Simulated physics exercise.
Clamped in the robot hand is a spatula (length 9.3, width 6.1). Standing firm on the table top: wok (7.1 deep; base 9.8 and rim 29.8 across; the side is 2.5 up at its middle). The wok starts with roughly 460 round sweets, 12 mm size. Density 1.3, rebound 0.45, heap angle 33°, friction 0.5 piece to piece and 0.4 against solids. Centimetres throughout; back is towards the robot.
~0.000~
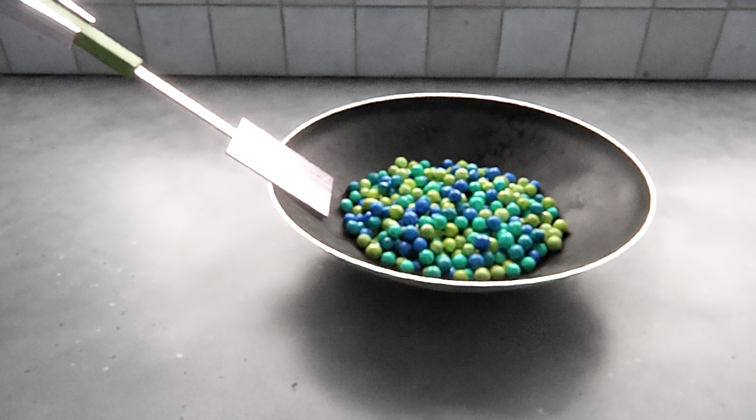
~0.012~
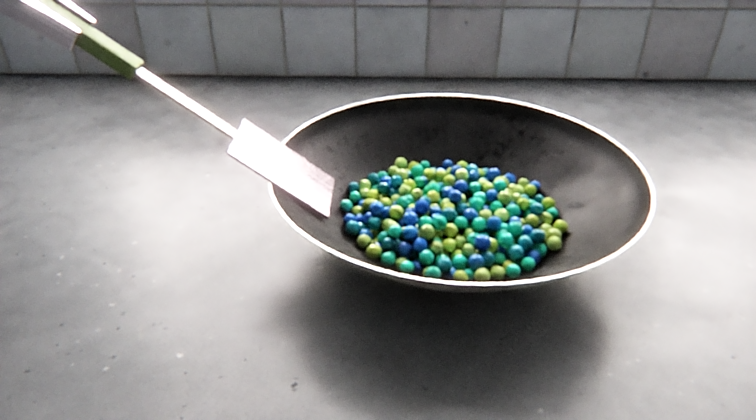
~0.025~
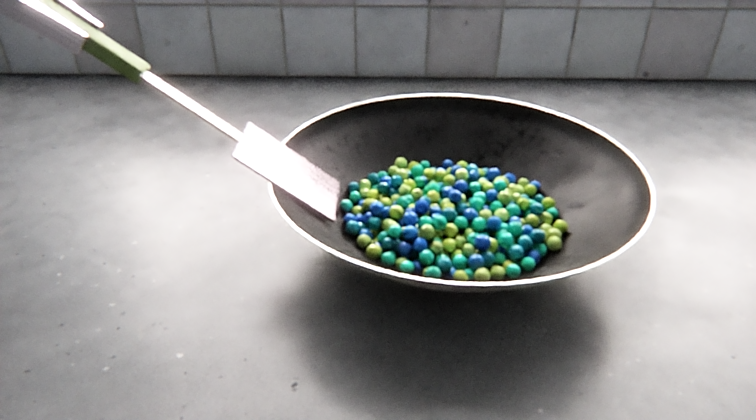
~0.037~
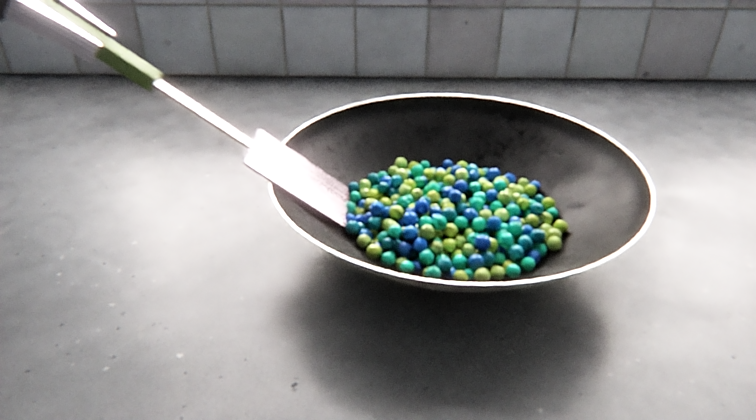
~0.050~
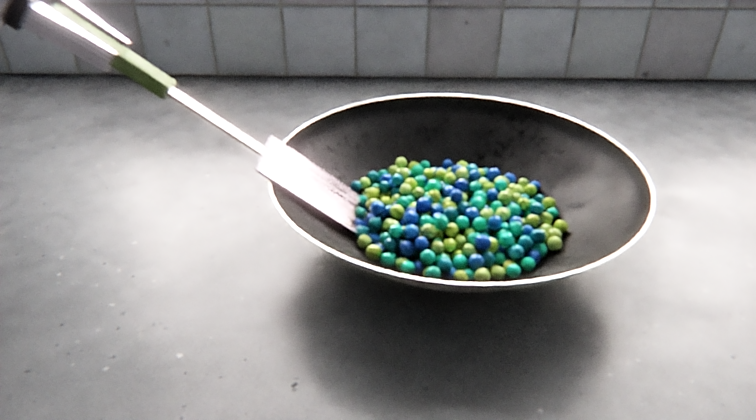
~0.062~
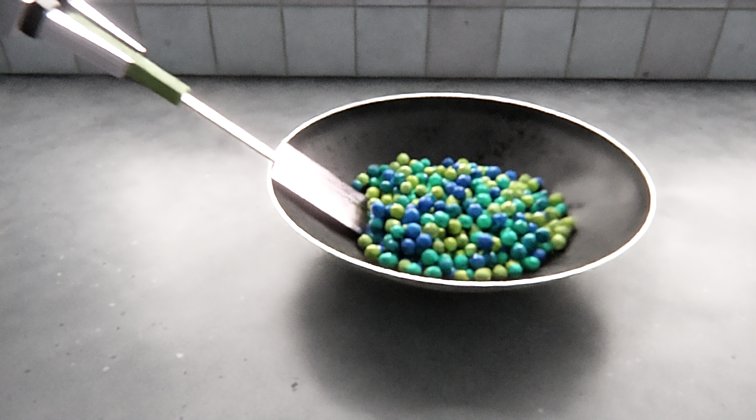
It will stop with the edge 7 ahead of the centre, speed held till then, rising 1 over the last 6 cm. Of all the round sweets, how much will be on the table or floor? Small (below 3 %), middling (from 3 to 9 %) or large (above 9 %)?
On the table or floor the share is small, below 3 %.
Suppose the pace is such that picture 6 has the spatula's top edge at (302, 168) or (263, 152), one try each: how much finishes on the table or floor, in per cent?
About 10 and 0 per cent.
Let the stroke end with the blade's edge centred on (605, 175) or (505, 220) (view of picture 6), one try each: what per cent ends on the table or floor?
Some 30 and 0 per cent.
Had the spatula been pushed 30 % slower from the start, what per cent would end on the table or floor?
It would be near 0 per cent.
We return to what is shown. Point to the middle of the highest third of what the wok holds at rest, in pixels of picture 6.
At about (566, 185).
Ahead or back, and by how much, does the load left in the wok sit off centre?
Roughly 5.0 cm ahead.
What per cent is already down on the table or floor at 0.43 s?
Some 0 per cent.
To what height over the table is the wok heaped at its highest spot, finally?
Some 8.0 cm.
After 0.13 s, sloping 38°, highest piece 8 above the table; 464 in the wok.
After 0.20 s, sloping 38°, highest piece 9 above the table; 462 in the wok, 2 on the blade or in flight.
After 0.43 s, sloping 38°, highest piece 8 above the table; 461 in the wok, 2 on the table or floor, 1 on the blade or in flight.
After 1.48 s, sloping 38°, highest piece 8 above the table; 460 in the wok, 4 on the table or floor.
At rest, 460 in the wok, 4 on the table or floor. That is 1 % on the table or floor.
